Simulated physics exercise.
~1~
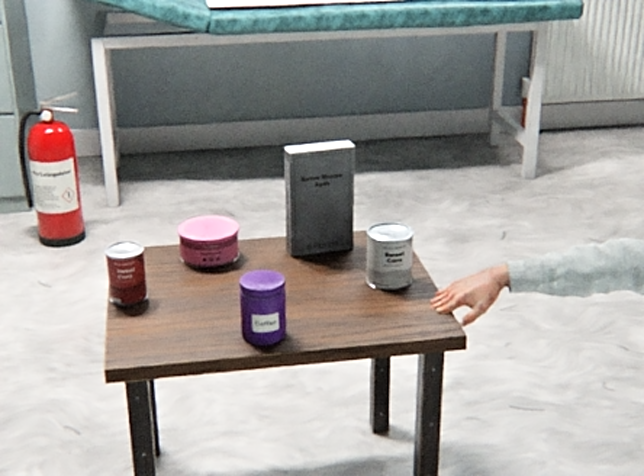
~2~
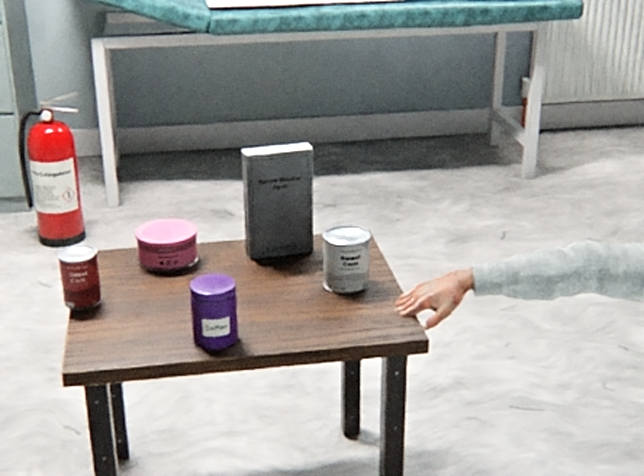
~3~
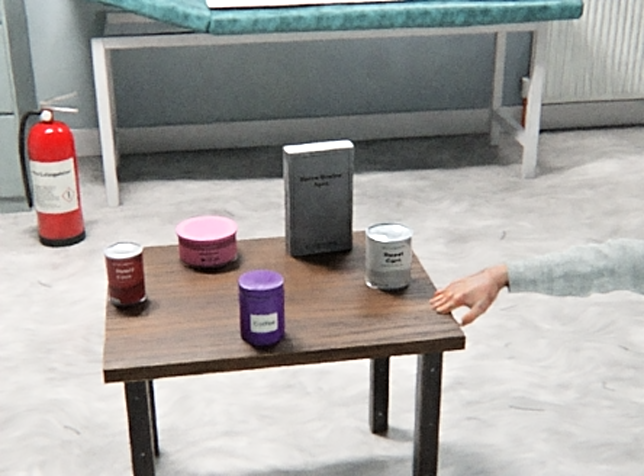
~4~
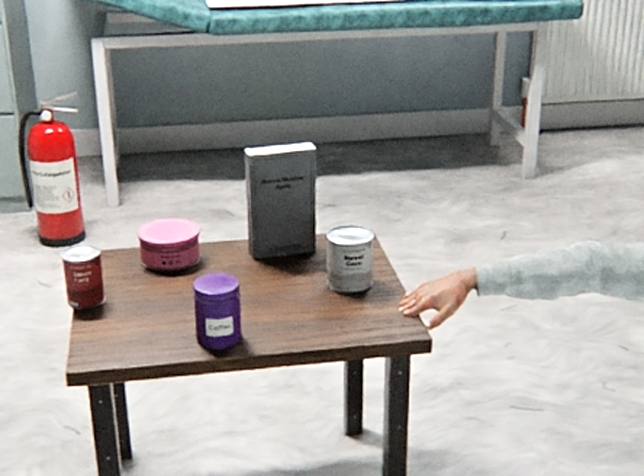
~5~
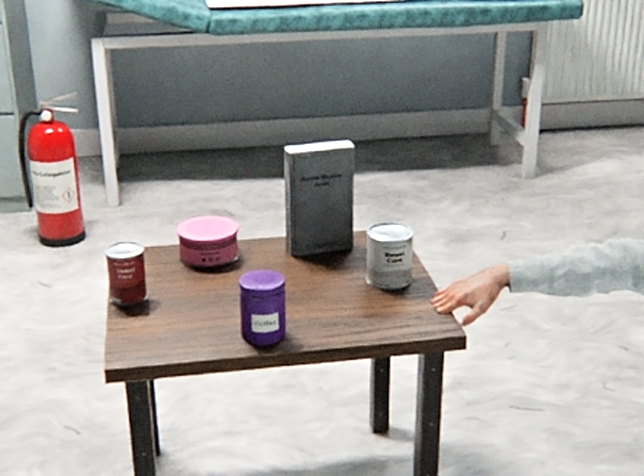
A small wooden table holding a grey book, a pink tub, a purple jar, a red tin and a white tin shifted left, right, left and right again, with a hand at its edge, and everything ended still in place, the book upright.
